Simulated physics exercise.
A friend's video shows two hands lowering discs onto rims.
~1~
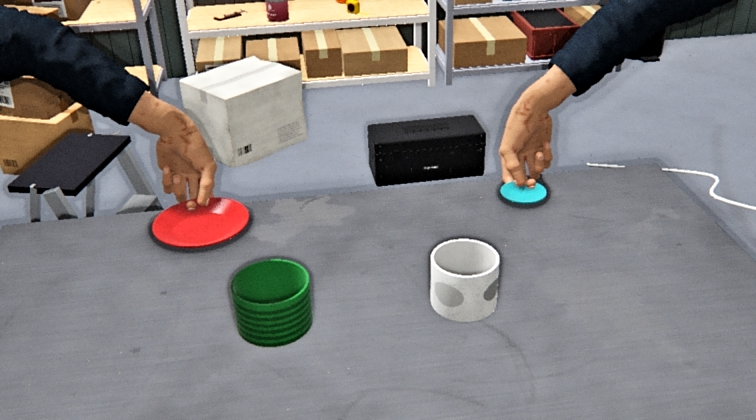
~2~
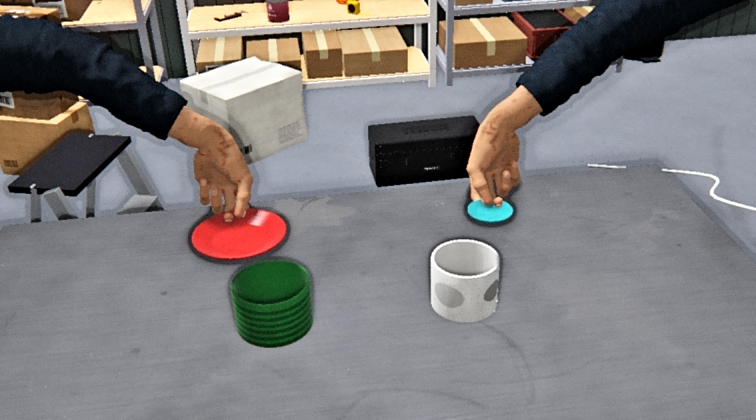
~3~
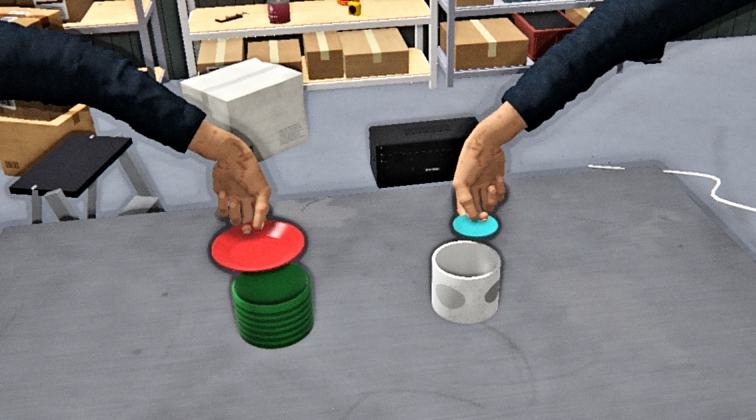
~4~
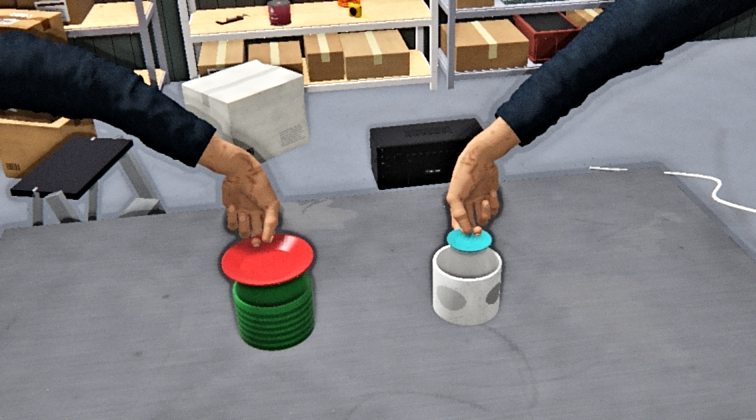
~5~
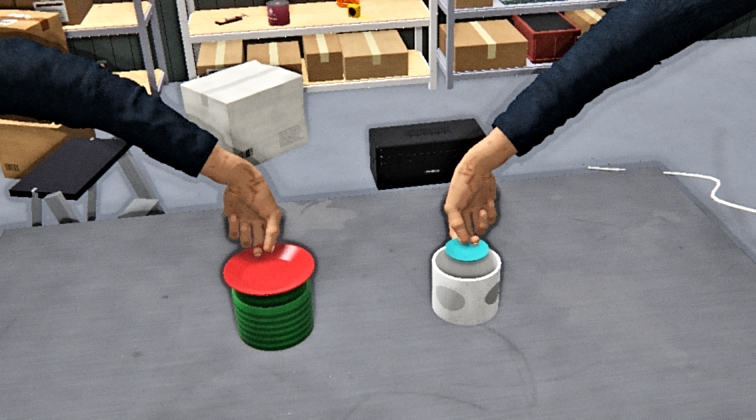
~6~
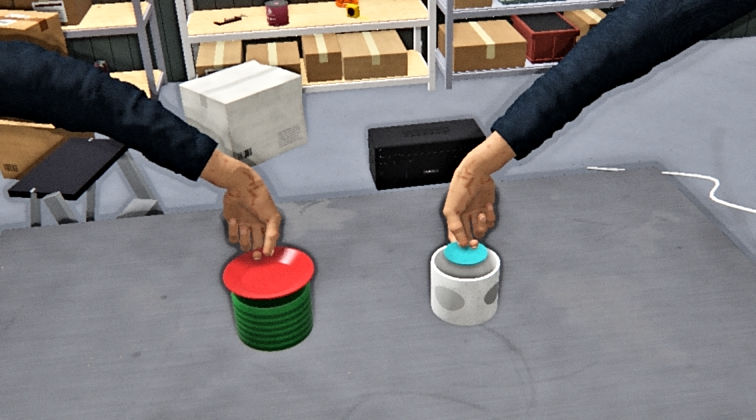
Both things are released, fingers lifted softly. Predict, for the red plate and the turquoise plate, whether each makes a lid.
The red plate makes a lid, the turquoise plate makes no lid.
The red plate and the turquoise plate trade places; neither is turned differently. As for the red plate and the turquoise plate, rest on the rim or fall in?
Looking at both, the red plate remains on top and the turquoise plate ends up in.
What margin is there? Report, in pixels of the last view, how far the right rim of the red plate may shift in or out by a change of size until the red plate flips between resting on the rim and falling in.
Move it left about 8 pixels and it flips.
Then, 0.12 s past the last view, red plate moving near (270, 281); turquoise plate travelled a little near (465, 271).
Then, 0.18 s past the last view, red plate sitting on the rim near (270, 281); turquoise plate in the air near (464, 303).
Finally, the red plate works as a lid, near (270, 281); the turquoise plate slips past the rim, near (464, 302).
